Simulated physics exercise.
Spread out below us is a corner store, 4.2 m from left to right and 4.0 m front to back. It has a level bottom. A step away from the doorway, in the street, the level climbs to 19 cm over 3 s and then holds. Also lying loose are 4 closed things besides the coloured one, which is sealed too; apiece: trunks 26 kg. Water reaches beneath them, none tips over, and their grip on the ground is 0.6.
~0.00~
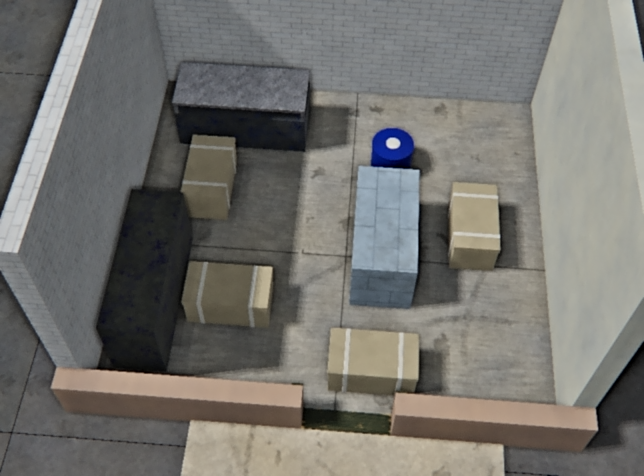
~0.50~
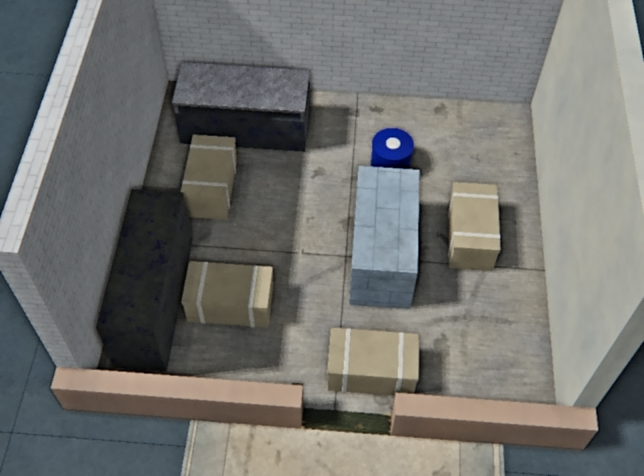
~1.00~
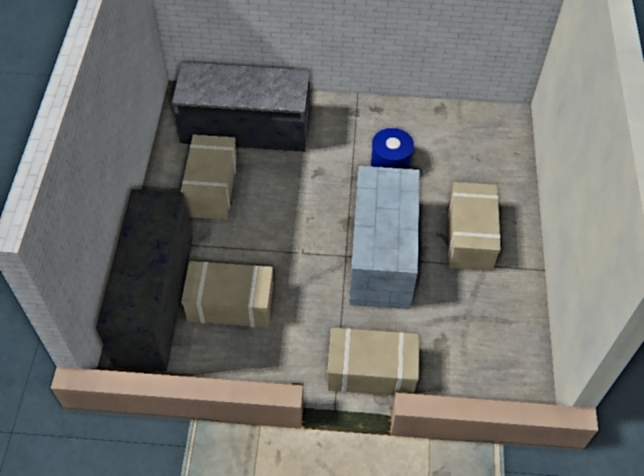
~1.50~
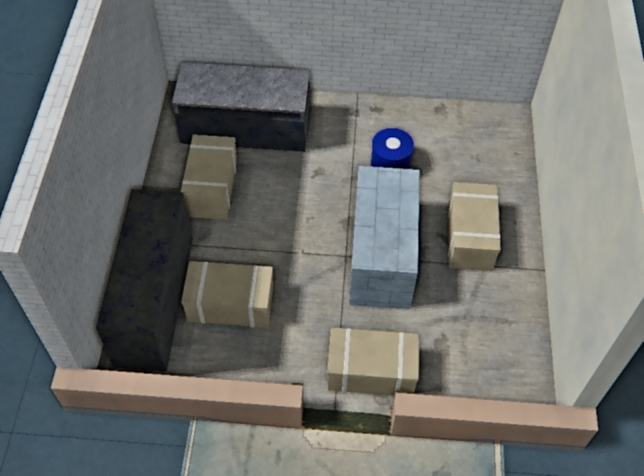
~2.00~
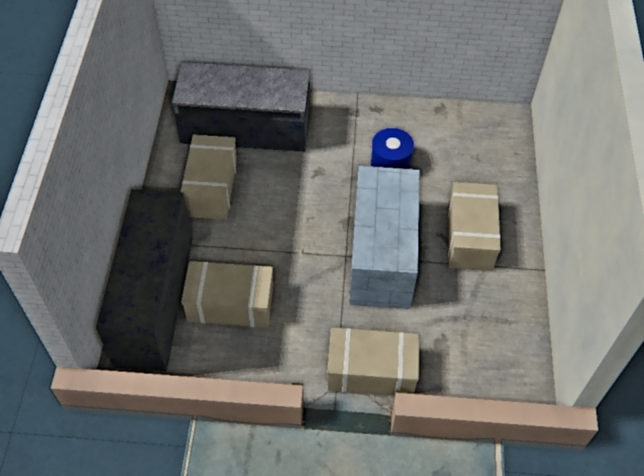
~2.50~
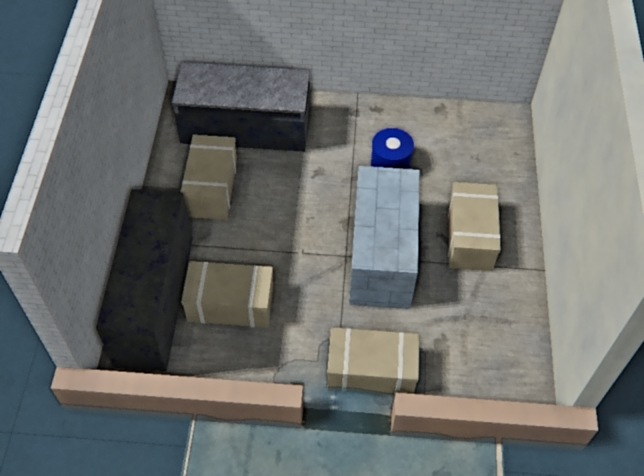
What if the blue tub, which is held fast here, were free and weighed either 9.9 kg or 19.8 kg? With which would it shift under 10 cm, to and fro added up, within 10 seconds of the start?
I'd say it gets by with the lighter one.
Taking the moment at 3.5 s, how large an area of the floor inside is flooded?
Close to 2.5 m2, I'd say.
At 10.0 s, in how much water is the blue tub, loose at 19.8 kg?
4 cm, roughly.
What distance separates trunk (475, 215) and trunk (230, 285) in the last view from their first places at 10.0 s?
The first is 0 cm from its start, the second 30 cm.
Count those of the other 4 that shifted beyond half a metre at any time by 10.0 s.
The tally stands at 0.
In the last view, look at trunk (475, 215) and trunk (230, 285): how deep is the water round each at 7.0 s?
Close to 2 and 5 centimetres.
After 3.5 s the blue tub would be 0 cm from its start with 9.9 kg and 0 cm from its start with 19.8 kg; 0 cm of water round it then.
After 4.5 s the blue tub would be 0 cm from its start with 9.9 kg and 0 cm from its start with 19.8 kg; 0 cm of water round it then.
After 7.0 s the blue tub would be 0 cm from its start with 9.9 kg and 0 cm from its start with 19.8 kg; 1 cm of water round it then.
After 10.0 s the blue tub would be 0 cm from its start with 9.9 kg and 0 cm from its start with 19.8 kg; 4 cm of water round it then.
